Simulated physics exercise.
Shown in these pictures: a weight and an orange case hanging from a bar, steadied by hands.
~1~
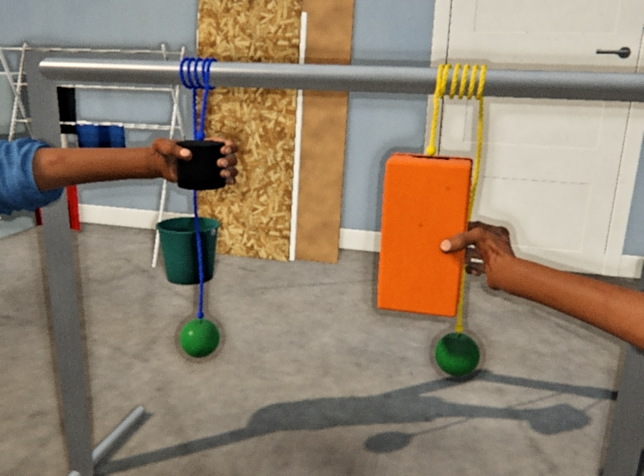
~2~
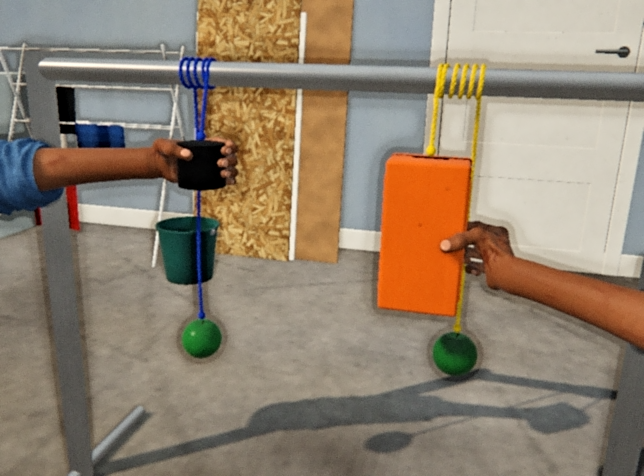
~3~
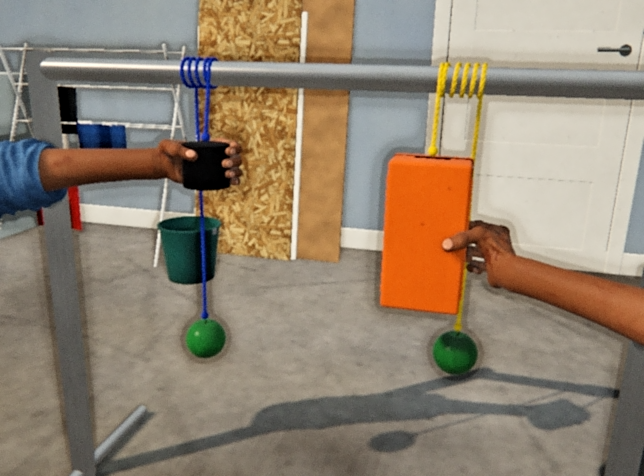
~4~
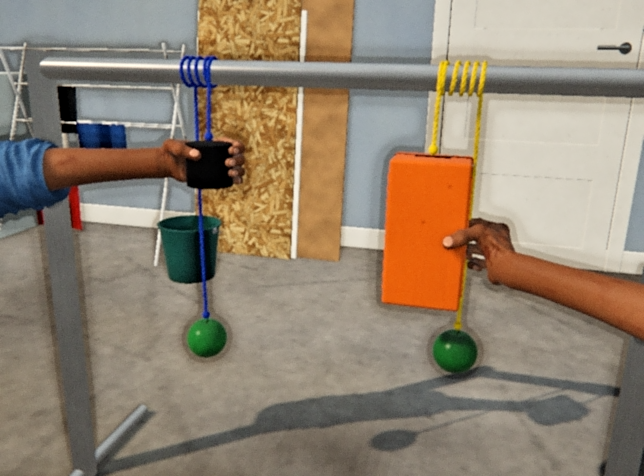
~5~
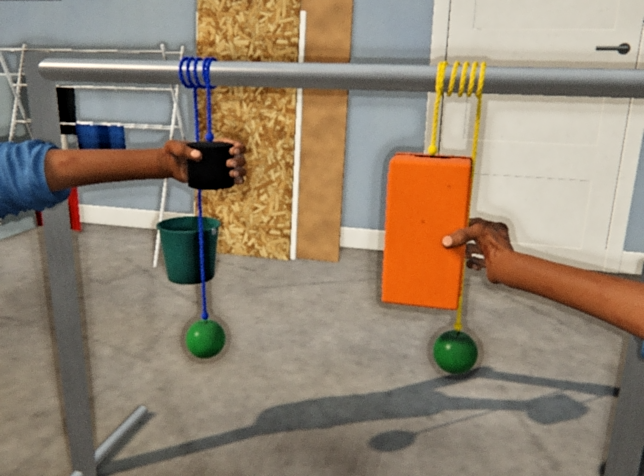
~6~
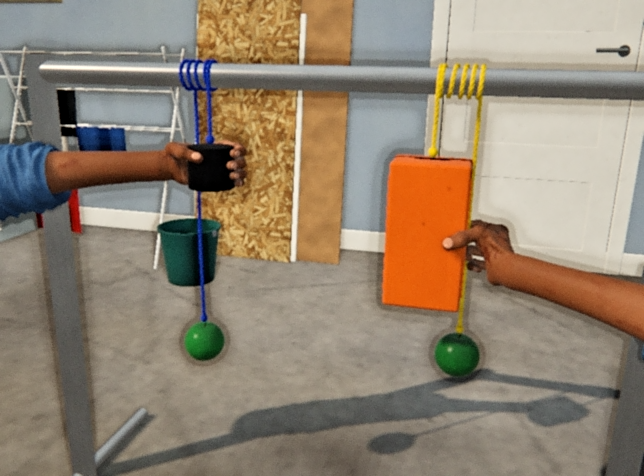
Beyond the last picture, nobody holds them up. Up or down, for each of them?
Weight up, orange case up.
Then, 0.50 s later than the last view, weight in the air near (211, 155); orange case in the air near (430, 225).
Then, 1.00 s later than the last view, weight in the air near (211, 160); orange case in the air near (438, 216).
Finally, weight in the air near (211, 162); orange case in the air near (428, 219). The weight keeps its height and the orange case stays hanging.
